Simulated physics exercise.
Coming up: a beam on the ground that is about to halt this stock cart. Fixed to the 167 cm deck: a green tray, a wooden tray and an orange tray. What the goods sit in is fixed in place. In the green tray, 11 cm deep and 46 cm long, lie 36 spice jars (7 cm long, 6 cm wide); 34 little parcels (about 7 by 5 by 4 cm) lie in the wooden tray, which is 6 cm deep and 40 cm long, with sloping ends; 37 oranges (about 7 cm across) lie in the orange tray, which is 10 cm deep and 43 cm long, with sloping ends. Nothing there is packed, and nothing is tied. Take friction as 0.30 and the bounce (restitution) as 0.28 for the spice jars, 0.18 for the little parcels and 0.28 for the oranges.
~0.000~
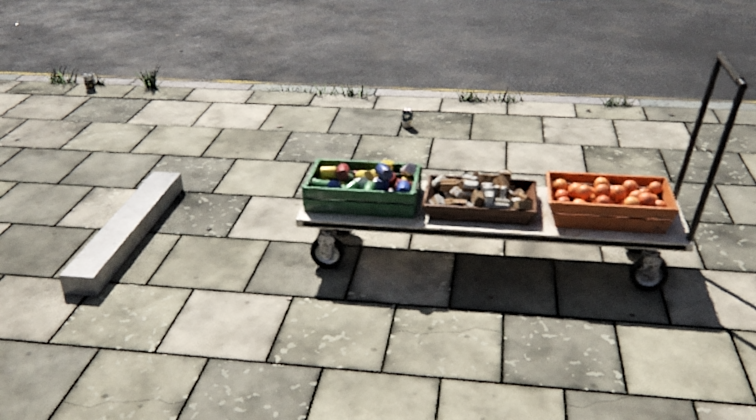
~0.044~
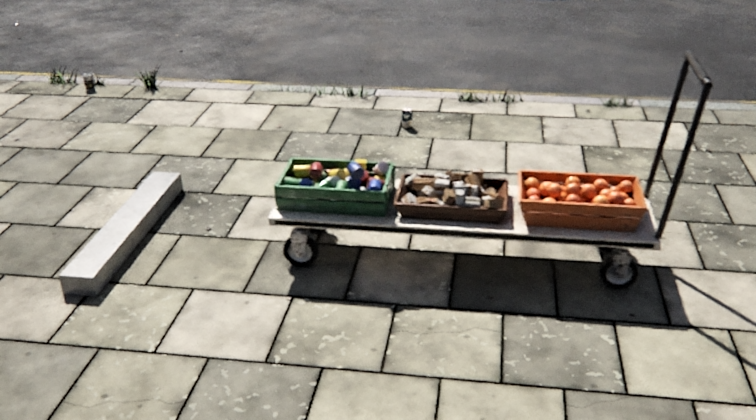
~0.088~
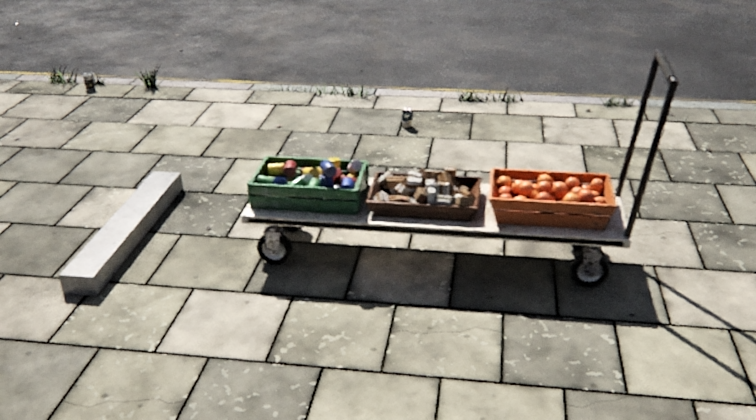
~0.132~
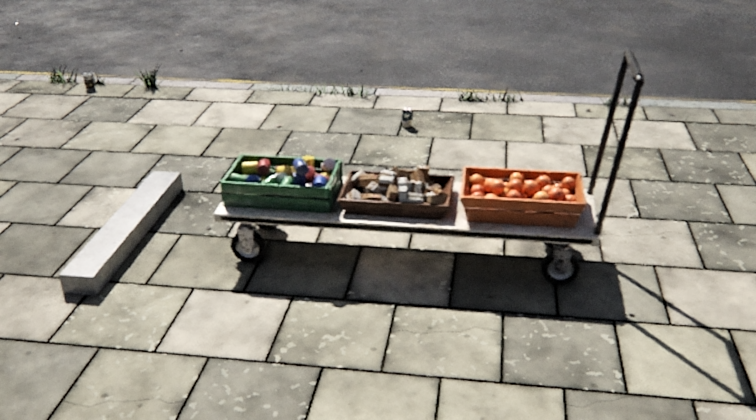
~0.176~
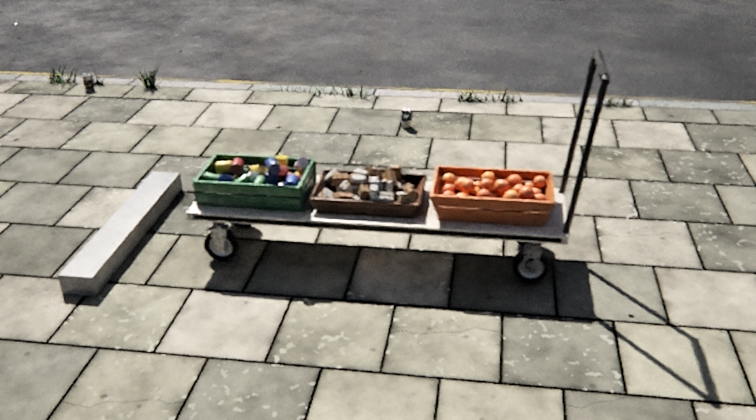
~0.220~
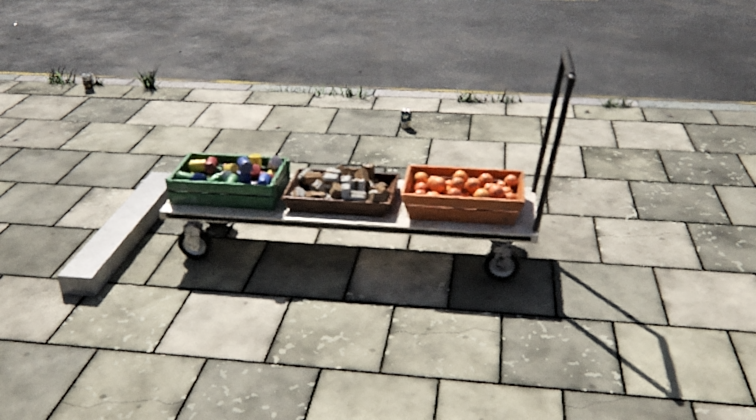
A flatbed cart carrying a green tray of small colourful items, a wooden tray of little parcels and an orange tray of round orange items rolls steadily left across sunlit paving. It draws closer to a pale beam on the ground, its shadow sliding along, while the three trays keep their places.
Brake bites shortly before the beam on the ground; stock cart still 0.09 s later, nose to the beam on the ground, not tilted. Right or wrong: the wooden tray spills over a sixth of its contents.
Right, over a sixth spills.
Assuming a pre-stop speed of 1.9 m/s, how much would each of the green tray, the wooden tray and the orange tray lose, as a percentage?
Green tray 0 %, wooden tray 10 %, orange tray 0 %.
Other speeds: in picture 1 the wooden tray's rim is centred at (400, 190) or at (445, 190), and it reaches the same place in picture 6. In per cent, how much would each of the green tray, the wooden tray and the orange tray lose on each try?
Green tray: 0 / 0 percent; wooden tray: 0 / 10 percent; orange tray: 0 / 0 percent.
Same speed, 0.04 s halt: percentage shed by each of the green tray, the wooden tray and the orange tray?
In that case green tray 10, wooden tray 40 and orange tray 20 per cent.
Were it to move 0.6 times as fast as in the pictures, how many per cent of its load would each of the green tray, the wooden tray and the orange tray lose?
Then the green tray sheds 0 per cent, the wooden tray 10 per cent, and the orange tray 0 per cent.
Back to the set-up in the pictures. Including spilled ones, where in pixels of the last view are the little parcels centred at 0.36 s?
Around (268, 183) in pixels.
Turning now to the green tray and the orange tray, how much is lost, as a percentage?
The green tray loses 5 percent and the orange tray loses 15 percent.
After 0.26 s, braking starts.
After 0.36 s, green tray 36 in, 0 out, wooden tray 34 in, 0 out and orange tray 37 in, 0 out.
After 0.48 s, green tray 35 in, 1 out, wooden tray 29 in, 5 out and orange tray 34 in, 3 out.
After 0.71 s, green tray 34 in, 2 out, wooden tray 21 in, 13 out and orange tray 32 in, 5 out.
When it is over (at 1.22 s), green tray 34 in, 2 out, wooden tray 21 in, 13 out and orange tray 32 in, 5 out. Asked share, 13 of 34, 38 per cent.
